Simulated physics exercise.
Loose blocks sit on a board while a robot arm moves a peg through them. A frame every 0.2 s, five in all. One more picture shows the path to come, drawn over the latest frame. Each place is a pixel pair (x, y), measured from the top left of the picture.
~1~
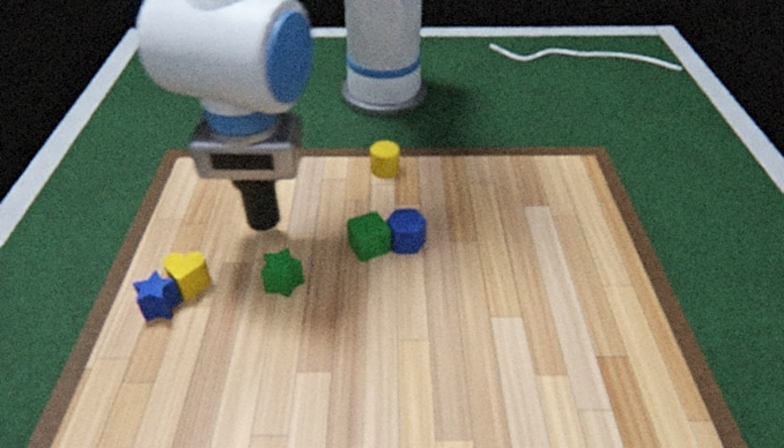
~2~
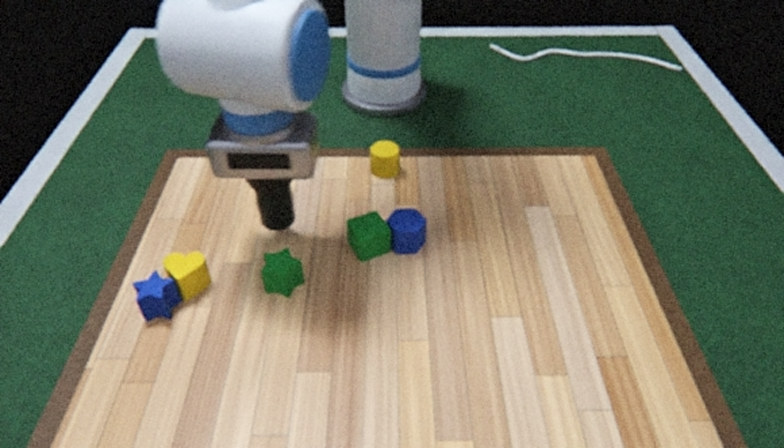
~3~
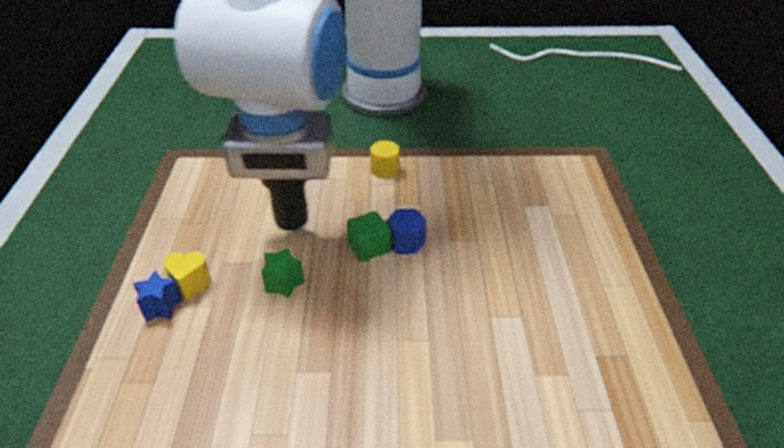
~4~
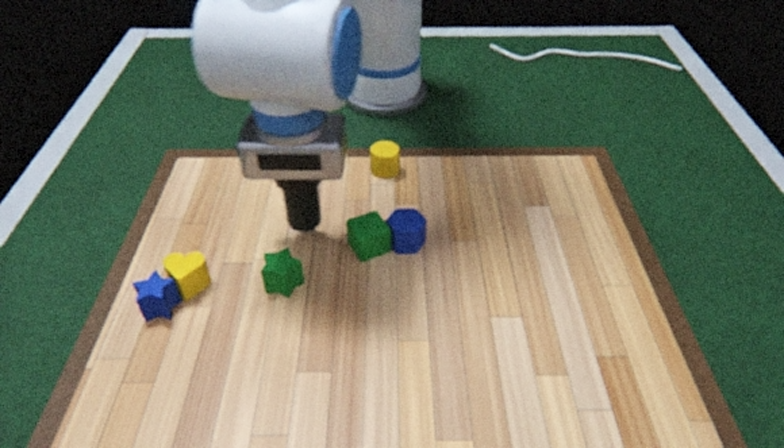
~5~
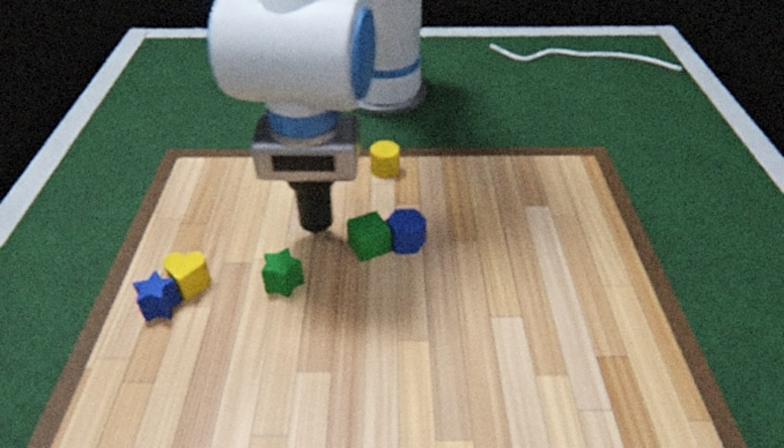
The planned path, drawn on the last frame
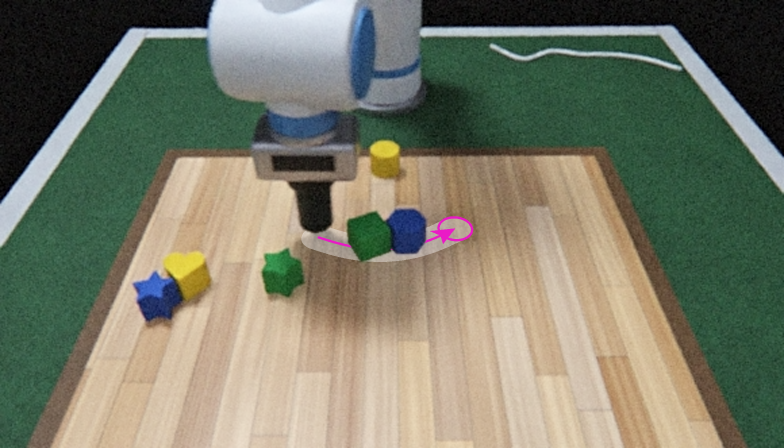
A white and blue robot arm holding a dark peg hangs over a pale wooden board on a green surface, seen from in front and slightly above. A yellow cylinder sits near the far edge, a green block touches a blue one near the middle, a green star lies closer, and a yellow block and blue star rest at left. The arm slides the peg steadily rightward behind the green star, while the blocks and view stay still.
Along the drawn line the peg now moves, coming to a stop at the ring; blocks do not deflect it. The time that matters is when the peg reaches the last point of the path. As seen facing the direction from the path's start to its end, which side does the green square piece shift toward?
Off to the right side.
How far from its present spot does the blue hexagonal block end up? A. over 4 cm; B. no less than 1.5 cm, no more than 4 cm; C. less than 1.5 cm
The one that fits is A, over 4 cm.
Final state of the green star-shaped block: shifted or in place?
At the end of the path, it will still be in place.
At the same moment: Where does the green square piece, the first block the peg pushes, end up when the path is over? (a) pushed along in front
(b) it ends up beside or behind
My pick is b.
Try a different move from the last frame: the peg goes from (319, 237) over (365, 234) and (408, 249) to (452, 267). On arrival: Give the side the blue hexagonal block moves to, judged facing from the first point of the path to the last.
It goes toward the left-hand side.
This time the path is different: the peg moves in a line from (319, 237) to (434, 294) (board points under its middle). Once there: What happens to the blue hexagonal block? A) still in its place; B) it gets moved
(B)
Drawn move, from (319, 237) over (364, 248) and (414, 245) to (455, 229).
The first path, step by step. One third of the way, peg at (364, 233); green square piece at (404, 231); blue hexagonal block at (433, 217).
Two thirds of the way, peg at (415, 229); green square piece at (456, 229); blue hexagonal block at (482, 213).
At the end, peg at (457, 213); green star-shaped block still; green square piece at (482, 225), turned 65° clockwise; blue hexagonal block at (512, 212).
